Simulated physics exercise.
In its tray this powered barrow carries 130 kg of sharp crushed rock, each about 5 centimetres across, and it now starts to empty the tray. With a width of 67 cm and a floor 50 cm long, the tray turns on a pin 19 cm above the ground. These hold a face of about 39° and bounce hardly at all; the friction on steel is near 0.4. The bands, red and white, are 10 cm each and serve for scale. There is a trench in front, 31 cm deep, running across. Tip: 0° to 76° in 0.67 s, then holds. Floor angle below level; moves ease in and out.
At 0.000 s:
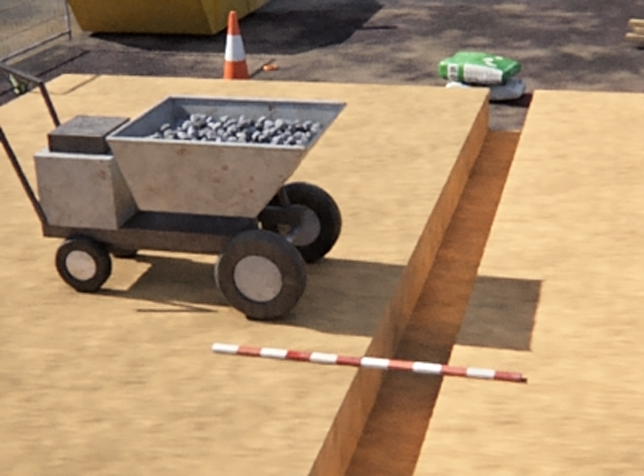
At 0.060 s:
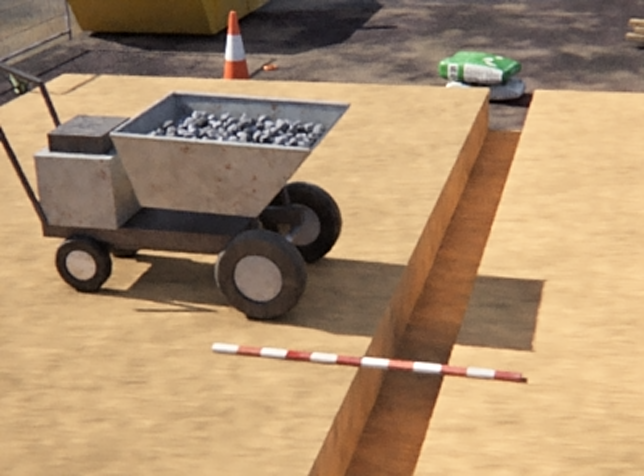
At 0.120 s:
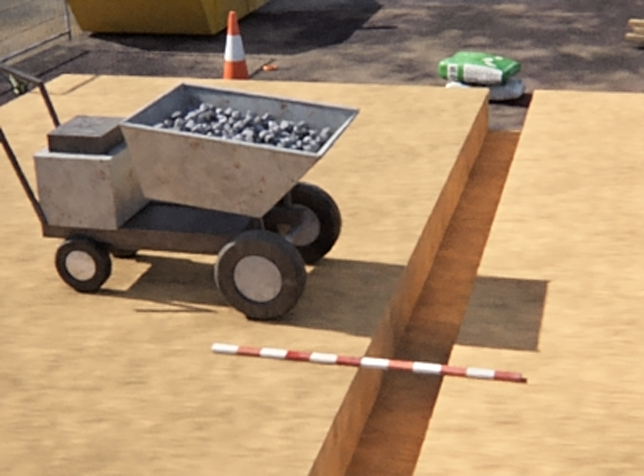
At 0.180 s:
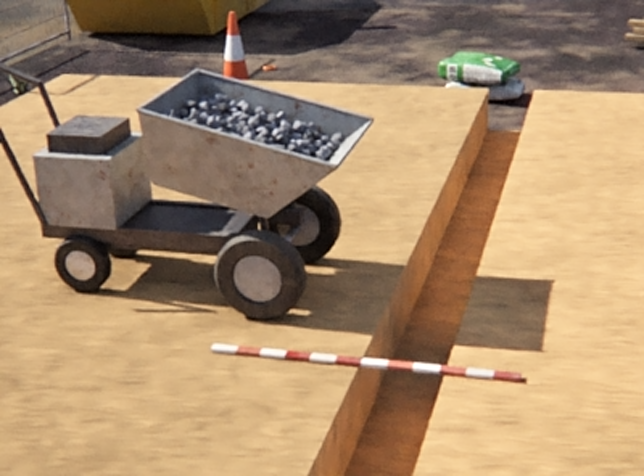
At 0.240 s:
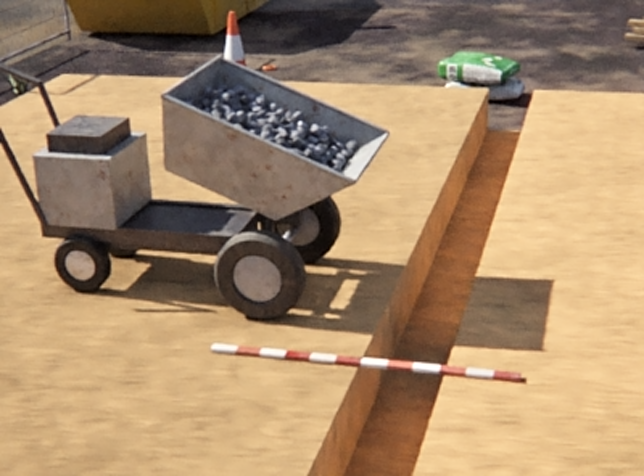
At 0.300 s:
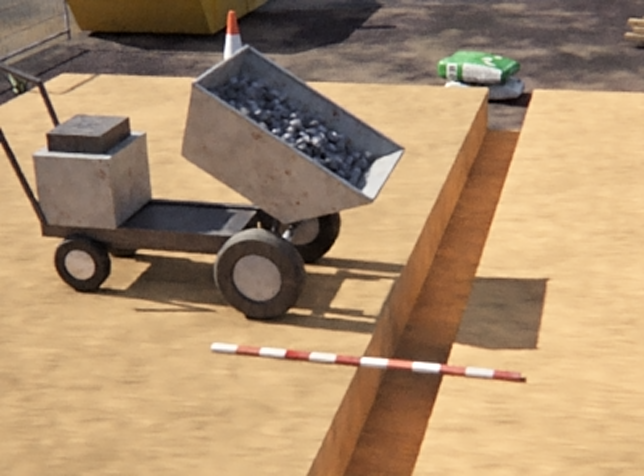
The clip opens on a barrow with a level tray of grey stones, standing left of a trench with a red-and-white pole lying across it. The tray's rear lifts, slowly then faster, as its front edge dips rightward, and the stones slide toward that lower end while the wheels stay put.
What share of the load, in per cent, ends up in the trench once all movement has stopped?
About 67 per cent.
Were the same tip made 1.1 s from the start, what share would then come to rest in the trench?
My guess is near 85 percent.
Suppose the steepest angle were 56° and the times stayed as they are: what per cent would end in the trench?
Expect roughly 15 per cent.
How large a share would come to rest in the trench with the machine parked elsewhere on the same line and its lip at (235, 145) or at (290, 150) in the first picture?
First spot about 70, second spot about 85 per cent.
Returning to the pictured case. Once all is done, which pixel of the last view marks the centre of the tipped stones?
Their middle lands near (451, 336).
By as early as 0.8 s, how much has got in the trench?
20 per cent or so by then.
After 0.5 s the floor is at 64°; 100 % in the tray; the foremost stones are at (392, 242).
After 0.8 s the floor is at 76°; 68 % in the tray, 19 % in the trench, 13 % past the trench; the foremost stones are at (502, 305).
After 1.1 s the floor is at 76°; 18 % in the tray, 48 % in the trench, 34 % past the trench; the foremost stones are past the picture's edge.
After 3.1 s the floor is at 76°; 0 % in the tray, 67 % in the trench, 33 % past the trench; the foremost stones are past the picture's edge.
